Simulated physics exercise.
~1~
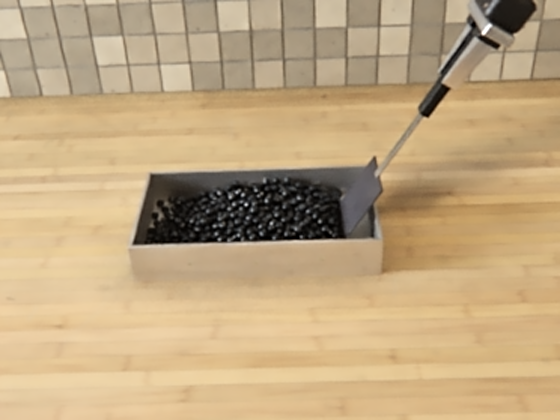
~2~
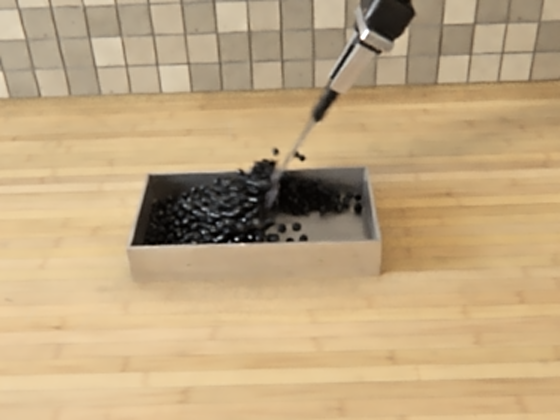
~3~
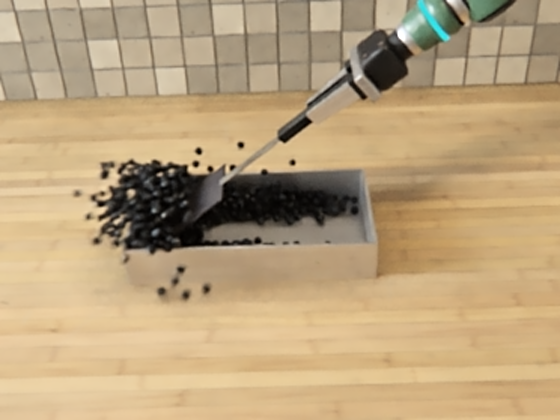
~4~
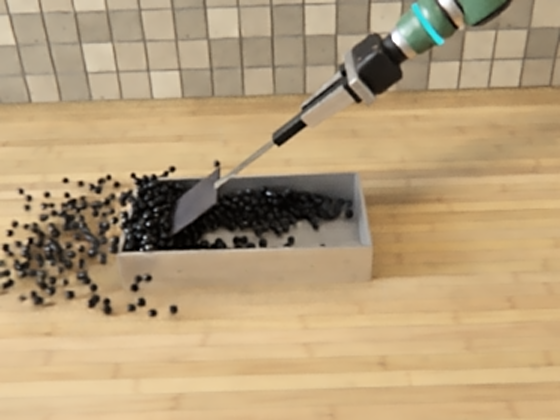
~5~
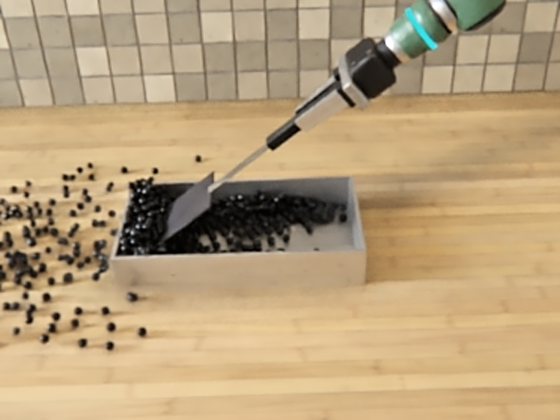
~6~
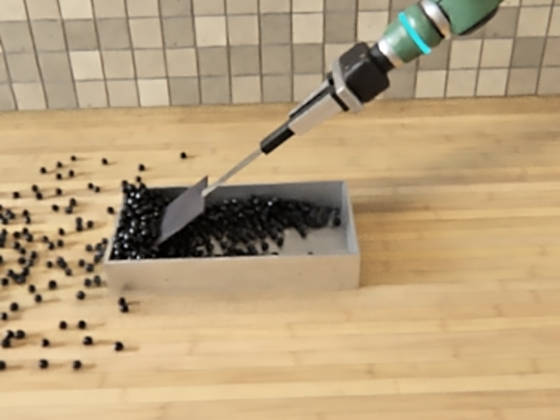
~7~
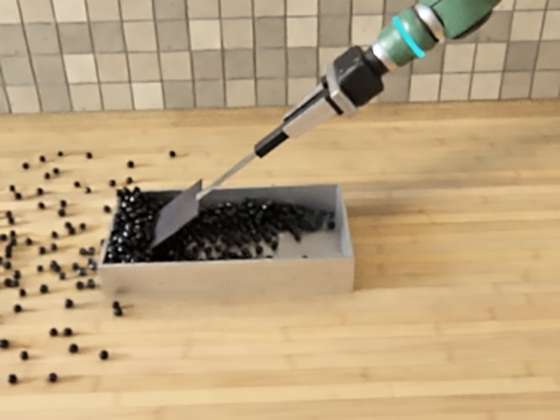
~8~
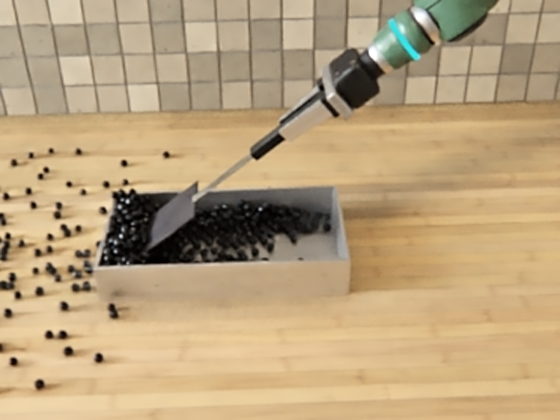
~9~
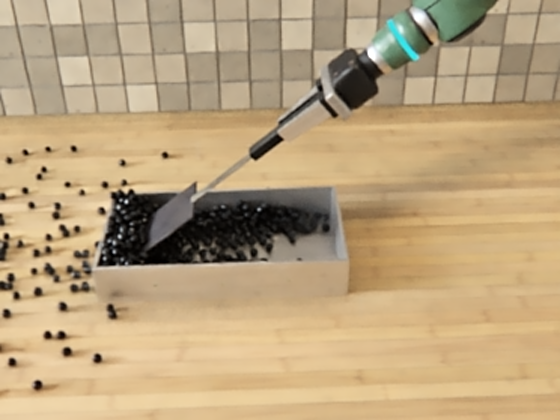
A robot arm sweeps a turner left through black beads, scattering many onto the table.
